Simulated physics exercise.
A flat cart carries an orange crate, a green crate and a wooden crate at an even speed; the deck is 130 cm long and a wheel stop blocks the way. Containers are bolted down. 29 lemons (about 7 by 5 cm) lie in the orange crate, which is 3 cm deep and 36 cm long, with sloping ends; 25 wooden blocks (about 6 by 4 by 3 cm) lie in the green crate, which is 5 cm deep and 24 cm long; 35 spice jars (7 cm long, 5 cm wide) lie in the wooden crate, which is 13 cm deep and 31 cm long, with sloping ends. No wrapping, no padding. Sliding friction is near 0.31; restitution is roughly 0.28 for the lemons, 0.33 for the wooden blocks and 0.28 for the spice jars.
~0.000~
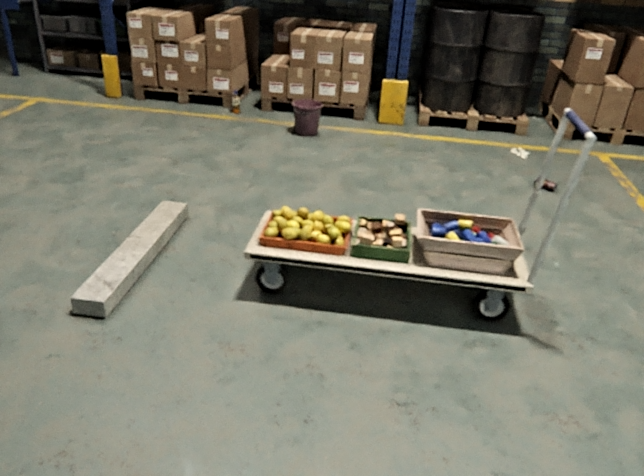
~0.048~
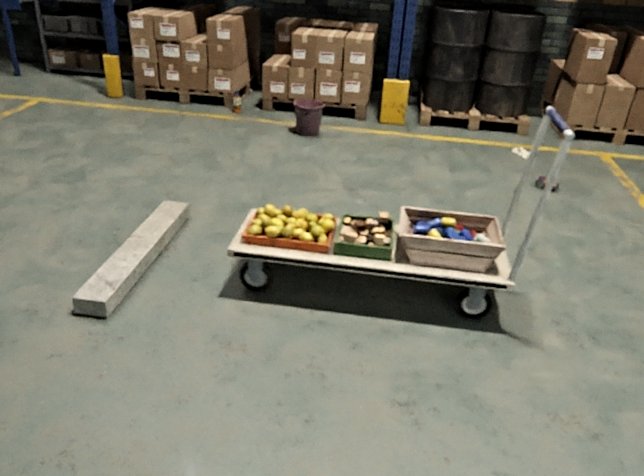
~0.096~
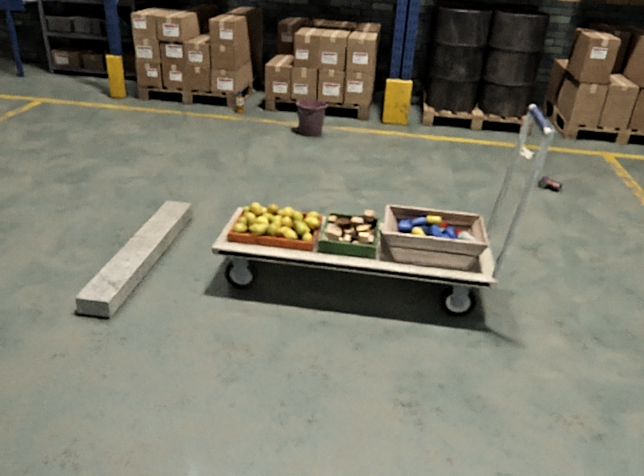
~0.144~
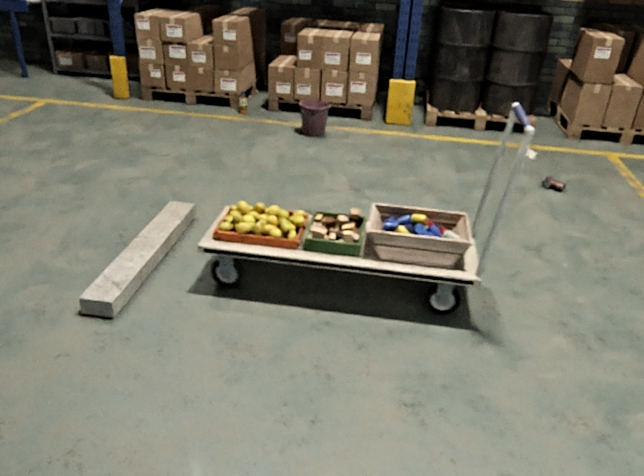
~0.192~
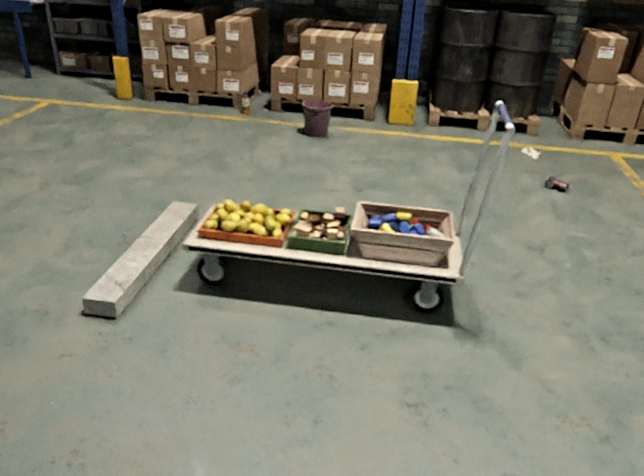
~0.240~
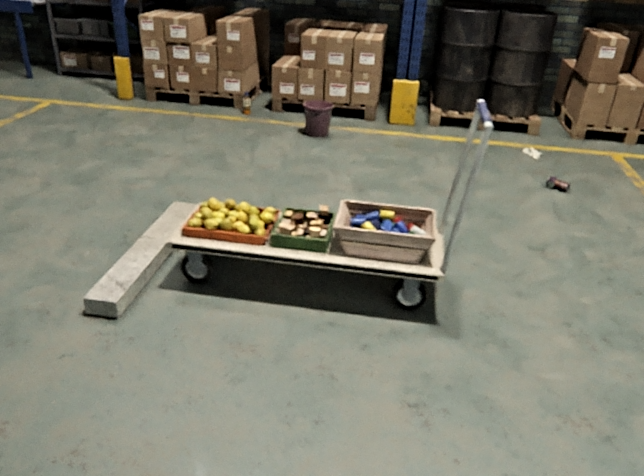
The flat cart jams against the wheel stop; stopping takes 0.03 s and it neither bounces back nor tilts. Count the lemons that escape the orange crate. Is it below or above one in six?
Over a sixth of the lemons leave the orange crate.
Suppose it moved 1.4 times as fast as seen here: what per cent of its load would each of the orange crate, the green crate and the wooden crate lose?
In that case orange crate 40, green crate 20, wooden crate 20 per cent.
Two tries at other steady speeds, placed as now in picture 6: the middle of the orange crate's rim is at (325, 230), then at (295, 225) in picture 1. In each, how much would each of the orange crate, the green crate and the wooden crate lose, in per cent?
Orange crate 30 then 20, green crate 20 then 10, wooden crate 10 then 0 per cent.
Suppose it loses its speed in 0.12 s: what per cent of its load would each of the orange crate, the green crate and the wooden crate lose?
In that case orange crate 20, green crate 10, wooden crate 0 per cent.
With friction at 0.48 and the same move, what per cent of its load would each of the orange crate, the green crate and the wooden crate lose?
In that case orange crate 20, green crate 20, wooden crate 0 per cent.
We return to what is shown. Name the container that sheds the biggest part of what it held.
The orange crate.
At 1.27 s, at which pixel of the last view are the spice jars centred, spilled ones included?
Near (343, 231).
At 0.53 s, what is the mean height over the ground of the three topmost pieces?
Some 48 cm up.
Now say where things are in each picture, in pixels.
In the first frame (we follow the rim corner now nearest the camera; the camera pans a little), orange crate at (345, 247); wooden crate at (522, 248); 59 cm still to roll; nothing out yet.
Orange crate at (327, 245); wooden crate at (503, 246); 50 cm still to roll, in the second frame.
Orange crate at (312, 243); wooden crate at (486, 244); 42 cm still to roll, in the third frame.
Orange crate at (297, 241); wooden crate at (470, 242); 33 cm still to roll, in the fourth frame.
Orange crate at (281, 239); wooden crate at (453, 240); 24 cm still to roll, in the fifth frame.
Orange crate at (264, 237); wooden crate at (434, 238); 16 cm still to roll; nothing out yet, in the sixth frame.
After 0.31 s, impact.
After 0.41 s, 1 of 29 out of the orange crate, 2 of 25 out of the green crate and 0 of 35 out of the wooden crate.
After 0.53 s, 6 of 29 out of the orange crate, 3 of 25 out of the green crate and 1 of 35 out of the wooden crate.
After 0.76 s, 8 of 29 out of the orange crate, 4 of 25 out of the green crate and 3 of 35 out of the wooden crate.
Final count (at 1.27 s), 8 of 29 out of the orange crate, 4 of 25 out of the green crate and 3 of 35 out of the wooden crate. Asked share, 8 of 29, 28 per cent.
